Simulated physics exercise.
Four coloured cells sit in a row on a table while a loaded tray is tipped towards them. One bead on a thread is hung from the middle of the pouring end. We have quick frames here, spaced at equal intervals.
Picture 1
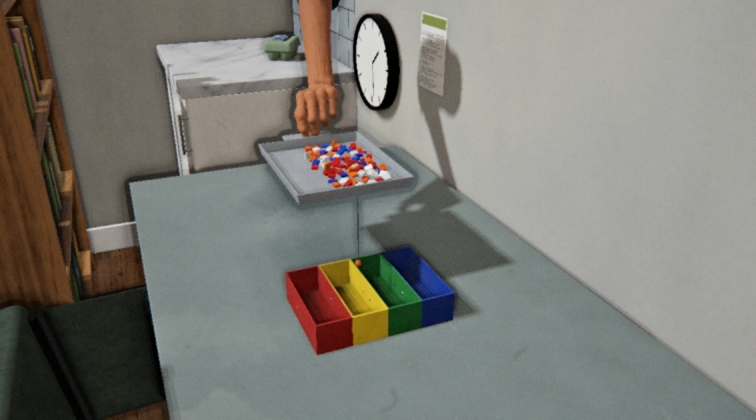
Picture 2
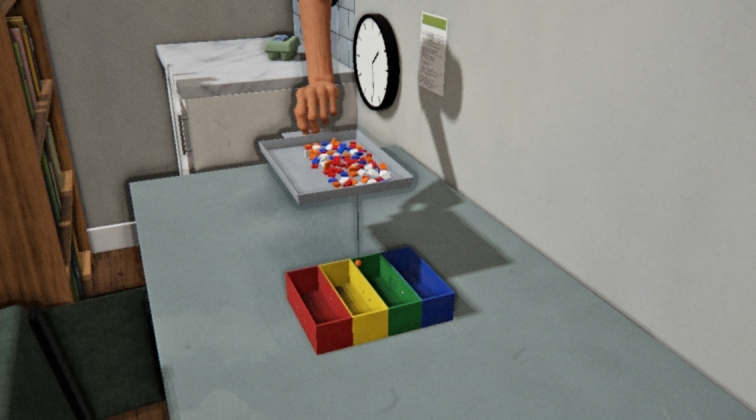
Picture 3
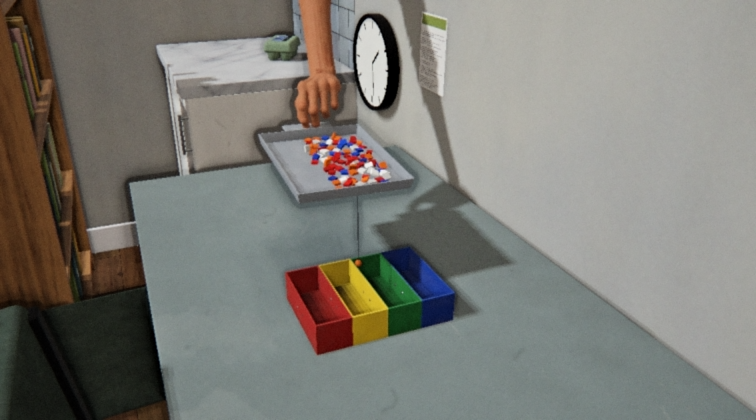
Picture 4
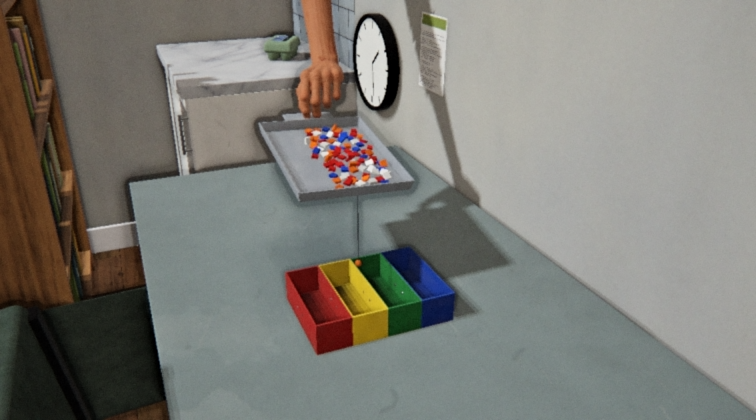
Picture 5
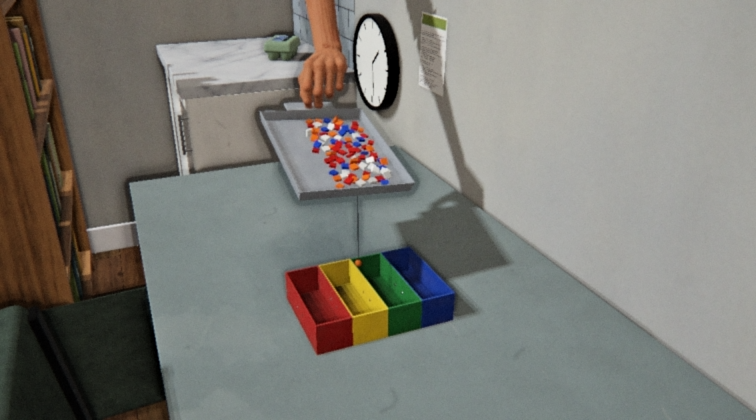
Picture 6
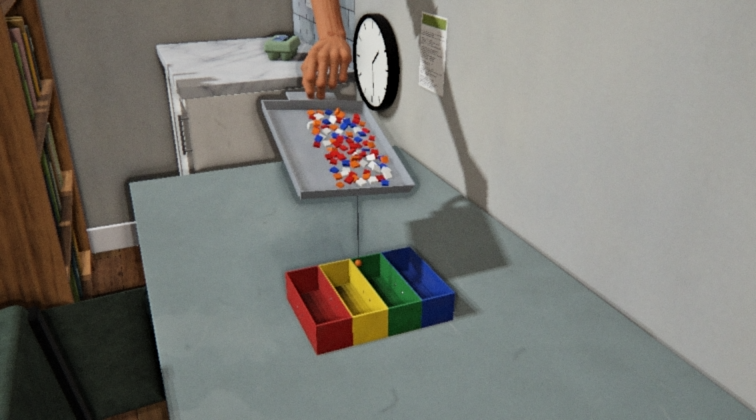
On a table near a wall clock, a hand at the far side of a grey tray of small multicoloured pieces gradually raises its back edge, tilting it towards red, yellow, green and blue compartments, while the pieces stay on the tray.
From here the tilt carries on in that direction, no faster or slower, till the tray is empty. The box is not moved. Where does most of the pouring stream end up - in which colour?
In the blue one.
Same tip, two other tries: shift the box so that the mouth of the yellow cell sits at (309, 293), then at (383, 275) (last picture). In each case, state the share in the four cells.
First some 20, then 100 per cent.
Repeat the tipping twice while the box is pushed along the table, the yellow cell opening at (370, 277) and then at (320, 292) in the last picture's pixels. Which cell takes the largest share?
Result 1: The cell in green; result 2: The blue one.
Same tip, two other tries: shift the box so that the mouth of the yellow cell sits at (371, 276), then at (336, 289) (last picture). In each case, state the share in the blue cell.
Close to 20 in a hundred, then close to 50 in a hundred.
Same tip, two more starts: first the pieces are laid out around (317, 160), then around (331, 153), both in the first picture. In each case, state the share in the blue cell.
Close to 50 in a hundred, then close to 70 in a hundred.
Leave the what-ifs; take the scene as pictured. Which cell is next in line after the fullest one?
Second comes the green cell.
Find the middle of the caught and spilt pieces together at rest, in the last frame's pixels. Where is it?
Close to (412, 292), more or less.
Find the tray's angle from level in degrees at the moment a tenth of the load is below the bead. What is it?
Close to 80 degrees, I reckon.
Soon after the last picture, tray tipped steeply; all on the tray.
A little later, tray tipped right over; about half on the tray; about a quarter in the blue cell; a stray few in the green cell; about a quarter falling or outside the box.
Later still, tray tipped past a quarter turn; about two thirds in the blue cell; about a quarter in the green cell; a stray few in the yellow cell; a small part falling or outside the box.
At rest, tray tipped past a quarter turn; about two thirds in the blue cell; about a quarter in the green cell; a stray few in the yellow cell; none in the red cell; a small part outside the box.
